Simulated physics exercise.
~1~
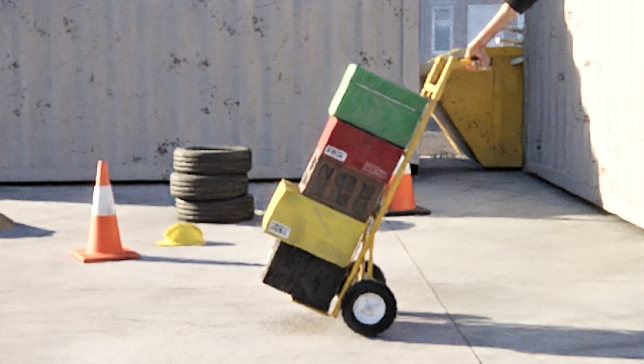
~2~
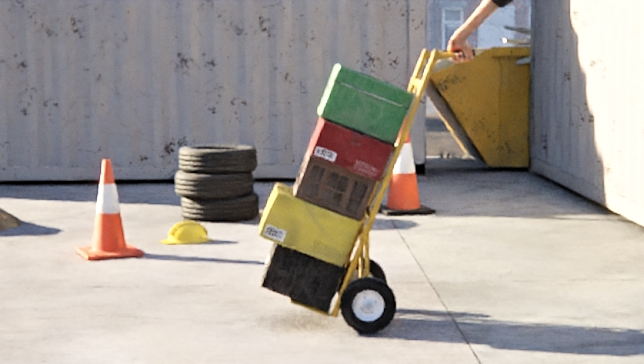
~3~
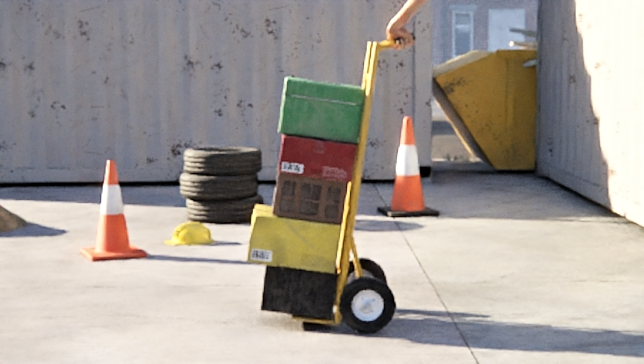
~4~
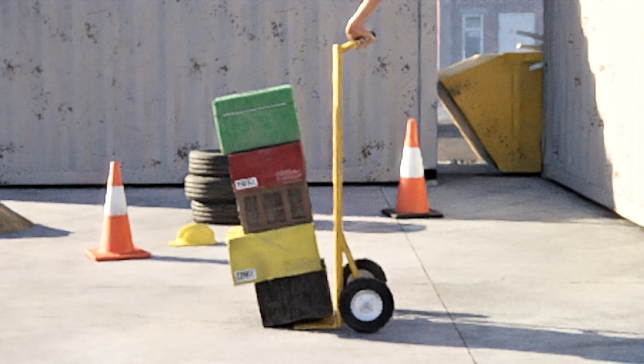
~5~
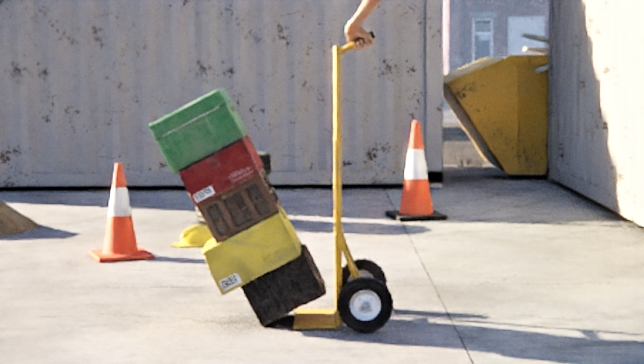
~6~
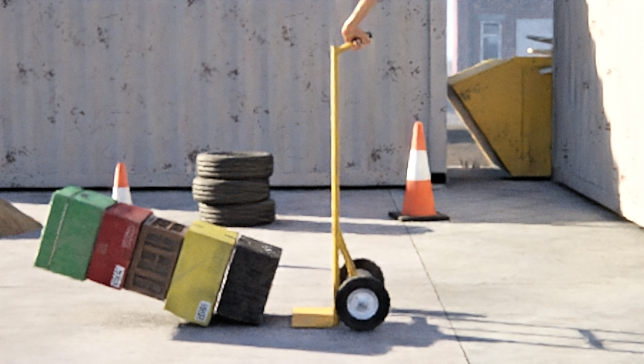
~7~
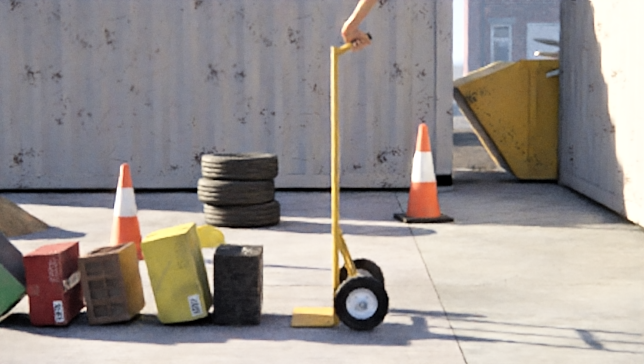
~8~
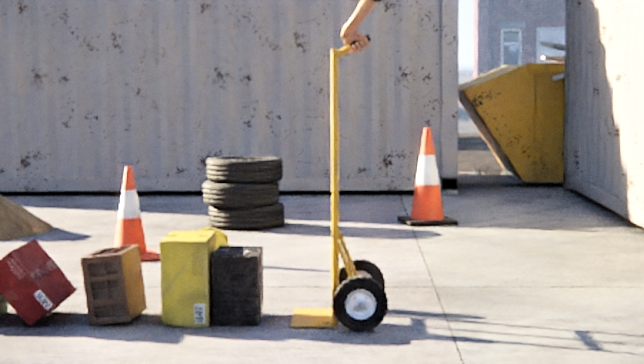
A stacked yellow sack truck is tipped upright by a hand, and its boxes topple left onto the concrete.
